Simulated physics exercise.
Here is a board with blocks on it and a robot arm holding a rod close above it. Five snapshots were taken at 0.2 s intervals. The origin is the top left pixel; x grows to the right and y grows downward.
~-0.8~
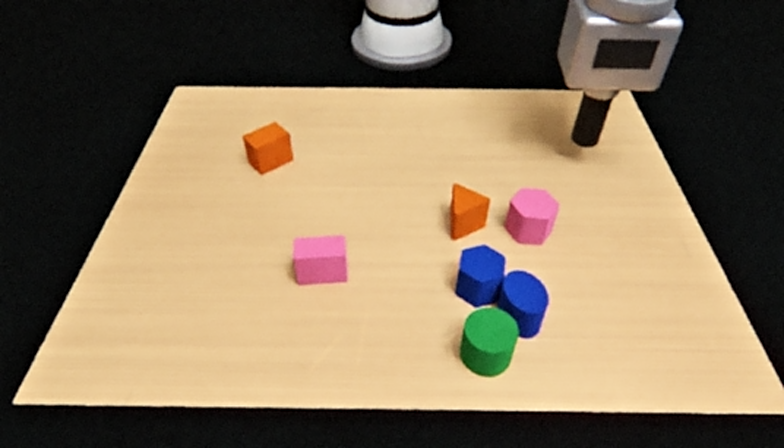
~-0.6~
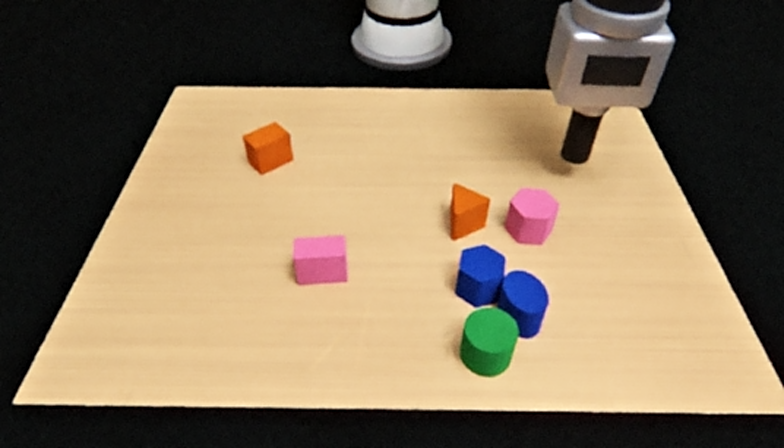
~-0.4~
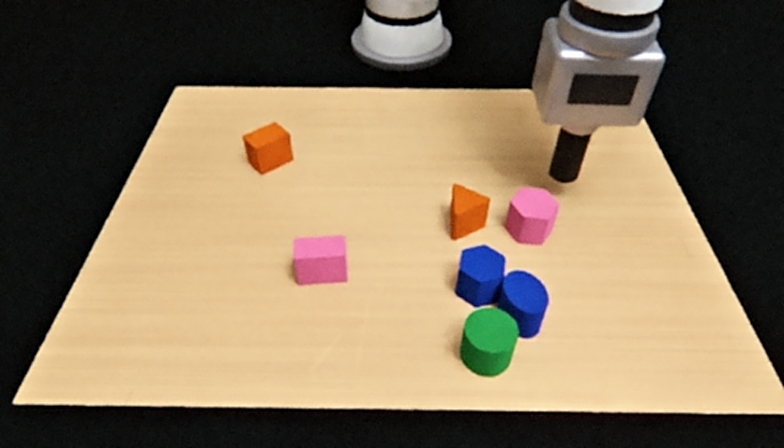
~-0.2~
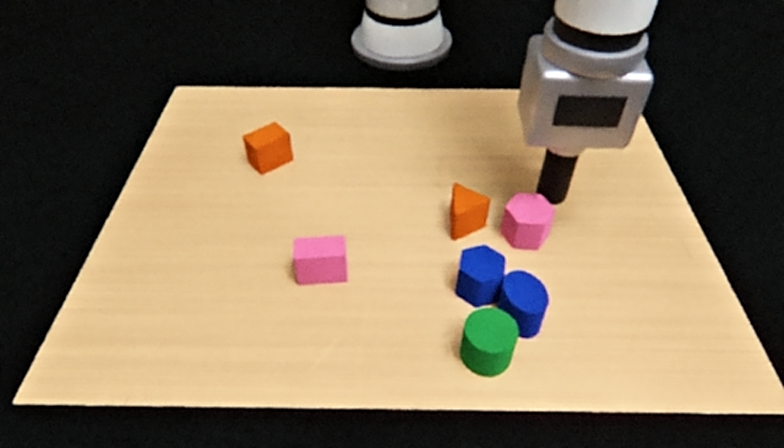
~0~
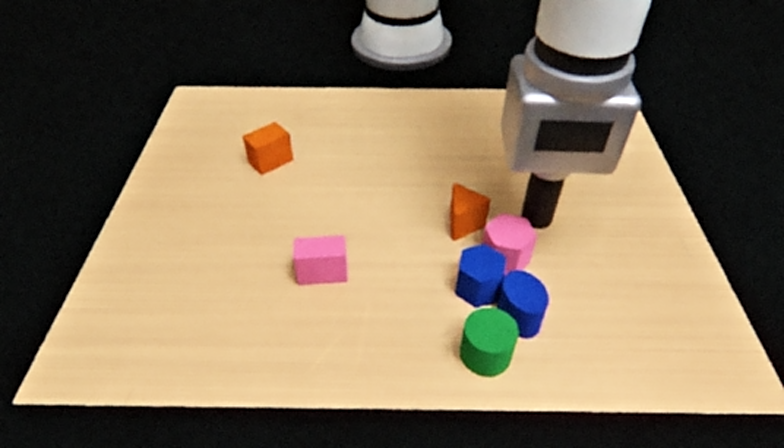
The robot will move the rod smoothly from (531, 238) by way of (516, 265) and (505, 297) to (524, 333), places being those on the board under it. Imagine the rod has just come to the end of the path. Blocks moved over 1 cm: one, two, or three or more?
There will be three or more blocks displaced.
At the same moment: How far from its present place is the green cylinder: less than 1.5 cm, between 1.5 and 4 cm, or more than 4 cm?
It moves less than 1.5 cm.
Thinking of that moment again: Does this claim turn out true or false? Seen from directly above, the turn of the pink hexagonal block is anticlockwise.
That claim is false.
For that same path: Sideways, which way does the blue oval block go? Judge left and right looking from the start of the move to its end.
Off to the left side.
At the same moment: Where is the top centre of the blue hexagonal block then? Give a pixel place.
My prediction: (435, 287).
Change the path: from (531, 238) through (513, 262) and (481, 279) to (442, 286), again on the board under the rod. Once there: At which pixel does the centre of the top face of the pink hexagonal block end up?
My prediction: (403, 263).
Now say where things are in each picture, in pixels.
The first picture shows rod's lower end at (585, 140); blue hexagonal block at (483, 262); green cylinder at (491, 329); pink hexagonal block at (535, 202); blue oval block at (526, 291).
The second picture shows rod at (575, 156); blocks still.
The third picture shows rod at (563, 174); blocks still.
The fourth picture shows rod at (551, 195); pink hexagonal block at (531, 208).
The fifth picture shows rod at (537, 218); blue hexagonal block at (483, 262); green cylinder at (491, 329); pink hexagonal block at (511, 231); blue oval block at (526, 291).
On the path given first. One third of the way, rod at (520, 247); blue hexagonal block at (455, 280), turned 30° anticlockwise; pink hexagonal block at (484, 251), turned 35° clockwise.
Two thirds of the way, rod at (509, 278); blue hexagonal block at (435, 287), turned 60° anticlockwise; pink hexagonal block at (469, 262), turned 85° clockwise; blue oval block at (530, 307).
At the end, rod at (530, 314); blue hexagonal block at (435, 287), turned 60° anticlockwise; green cylinder still; pink hexagonal block at (469, 262), turned 85° clockwise; blue oval block at (557, 345), turned 25° anticlockwise.
